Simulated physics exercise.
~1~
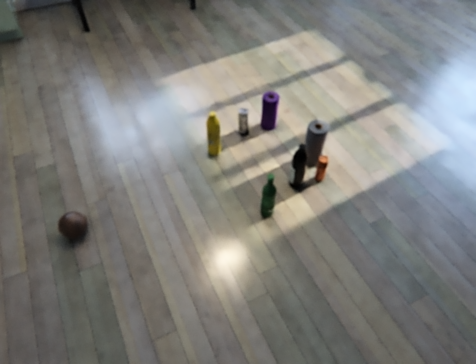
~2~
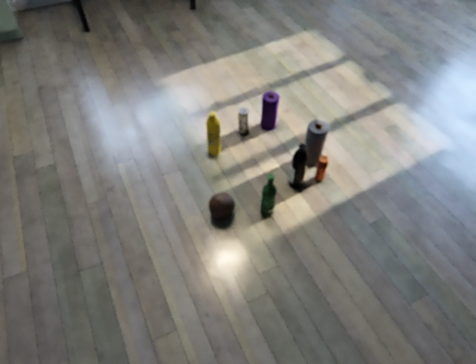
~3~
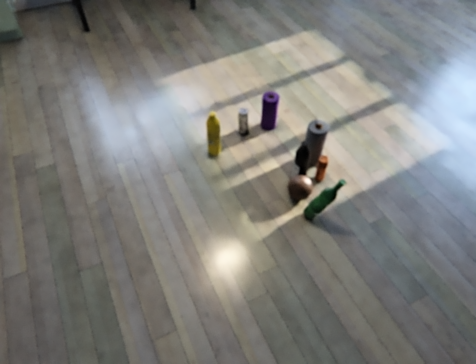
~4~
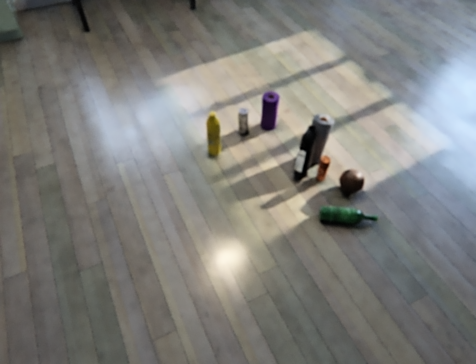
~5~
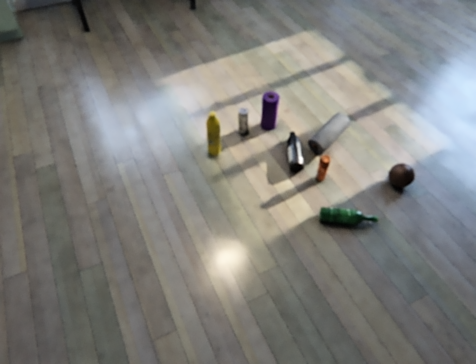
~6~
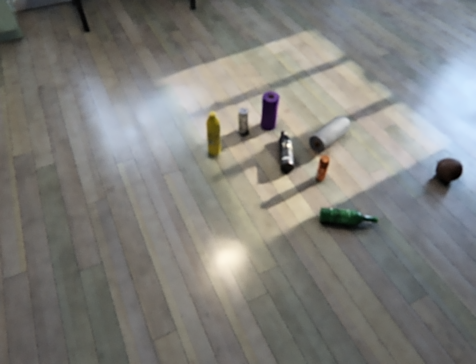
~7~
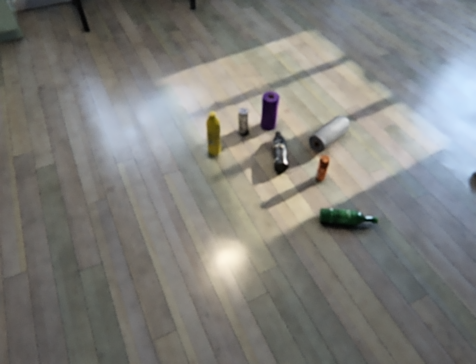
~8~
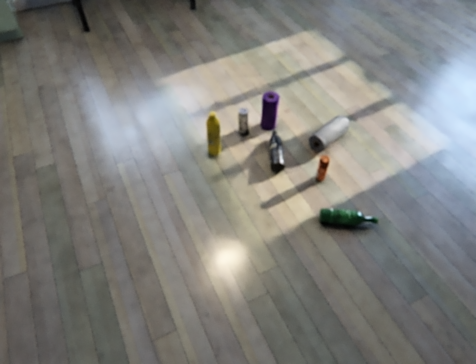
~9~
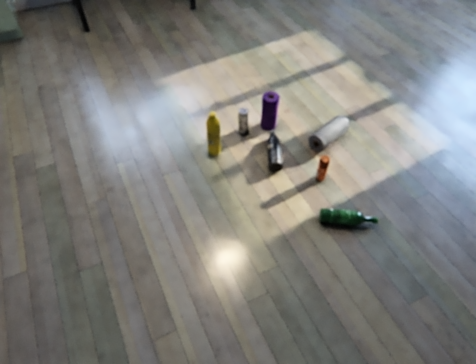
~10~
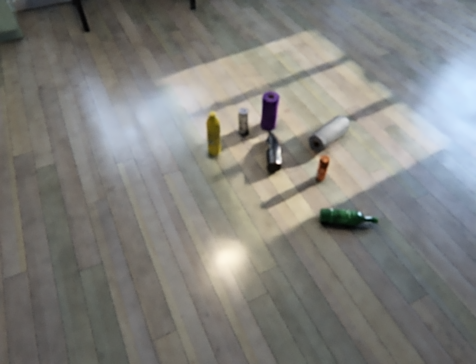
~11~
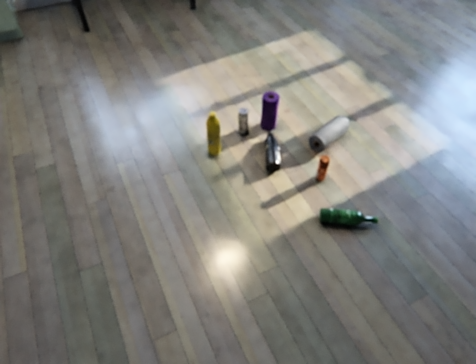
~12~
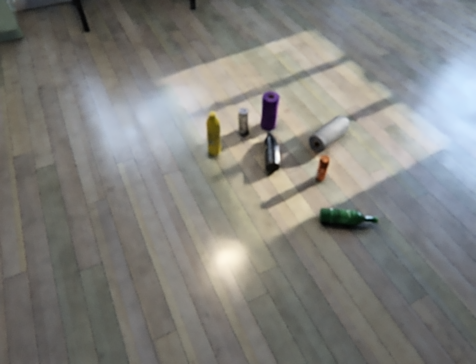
The clip shows a brown ball rolling right across a wooden floor into a group of standing bottles, cans and rolls. The green bottle topples first, then the black bottle and grey roll; the ball leaves at the right, and those three lie flat while the others remain upright.
